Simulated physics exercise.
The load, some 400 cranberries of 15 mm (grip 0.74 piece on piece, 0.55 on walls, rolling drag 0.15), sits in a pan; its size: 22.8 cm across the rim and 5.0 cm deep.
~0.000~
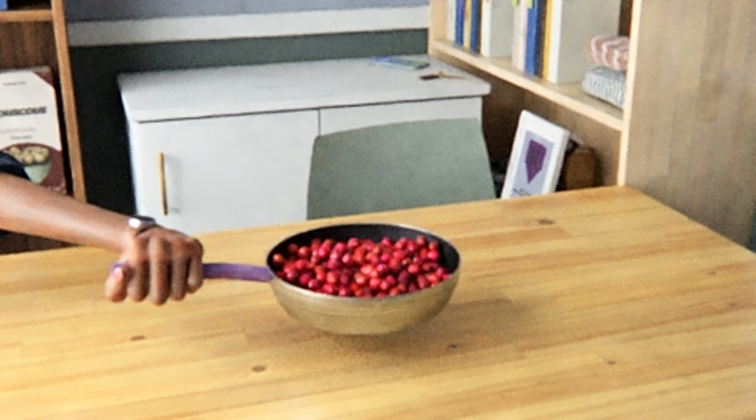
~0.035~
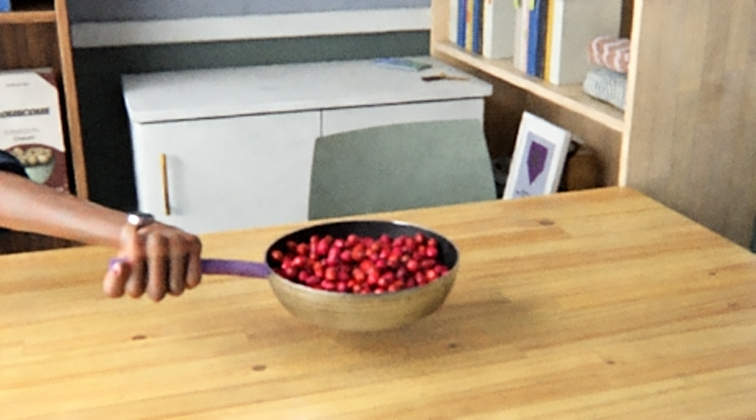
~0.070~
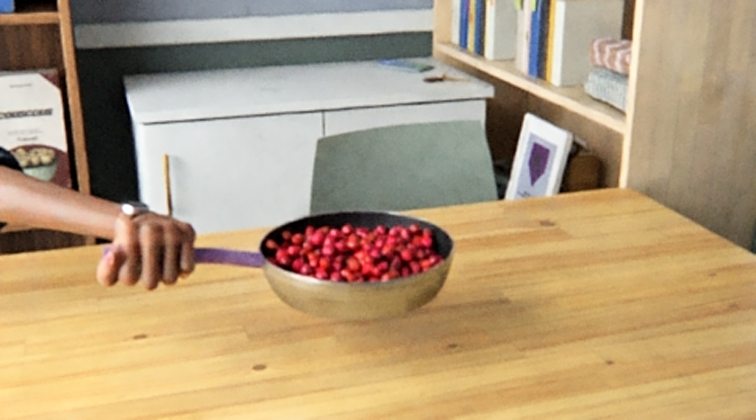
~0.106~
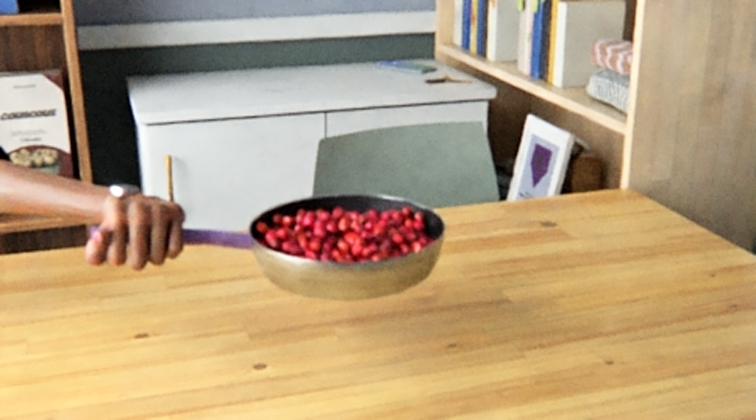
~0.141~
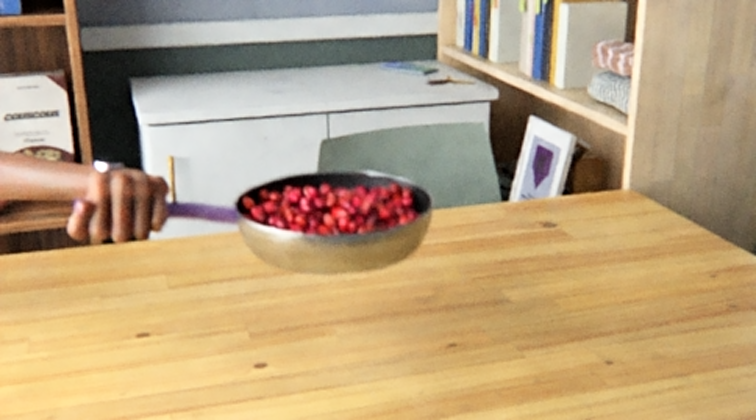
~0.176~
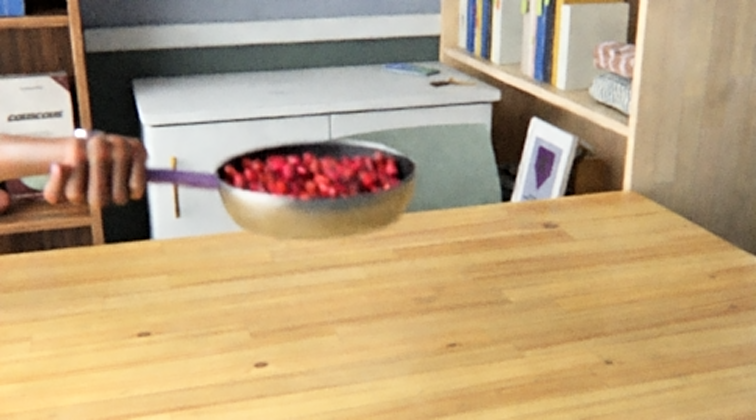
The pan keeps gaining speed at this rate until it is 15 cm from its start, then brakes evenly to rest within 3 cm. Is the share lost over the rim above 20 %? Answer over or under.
Share lost over the rim, set against 20 %: Over.
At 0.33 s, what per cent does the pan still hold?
Roughly 55 per cent.
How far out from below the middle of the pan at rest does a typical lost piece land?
Some 22 cm.
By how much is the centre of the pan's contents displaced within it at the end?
Some 5.0 cm.
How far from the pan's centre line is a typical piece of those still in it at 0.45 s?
Roughly 8.5 cm.
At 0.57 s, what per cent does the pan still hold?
Roughly 45 per cent.
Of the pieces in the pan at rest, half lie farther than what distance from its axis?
Roughly 8.0 cm.
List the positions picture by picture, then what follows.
Pan at (364, 304); tilt 0 degrees; moved 0.0 cm; top of the load at (354, 245), in the first frame.
Pan at (362, 300); tilt 0 degrees; moved 0.5 cm; top of the load at (353, 242), in the second frame.
Pan at (357, 289); tilt 0 degrees; moved 2.0 cm; top of the load at (382, 232), in the third frame.
Pan at (348, 269); tilt 0 degrees; moved 4.7 cm; top of the load at (321, 216), in the fourth frame.
Pan at (335, 242); tilt 0 degrees; moved 8.3 cm; top of the load at (380, 193), in the fifth frame.
Pan at (318, 206); tilt 0 degrees; moved 12.9 cm; top of the load at (292, 162). Its speed is now 1.47 m/s, in the sixth frame.
Then, at 0.33 s, pan 55 %, in the air 45 %; middle of the pieces not yet landed near (240, 98).
After 0.45 s, pan 50 %, in the air 50 %; middle of the pieces not yet landed near (201, 143).
After 0.57 s, fallen left of where it stops 15 %, pan 45 %, in the air 40 %; middle of the pieces not yet landed near (186, 222).
Then, at 0.68 s, fallen left of where it stops 50 %, pan 45 %; middle of the pieces not yet landed near (247, 164).
In the end, at 1.1 s, fallen left of where it stops 50 %, pan 45 %.
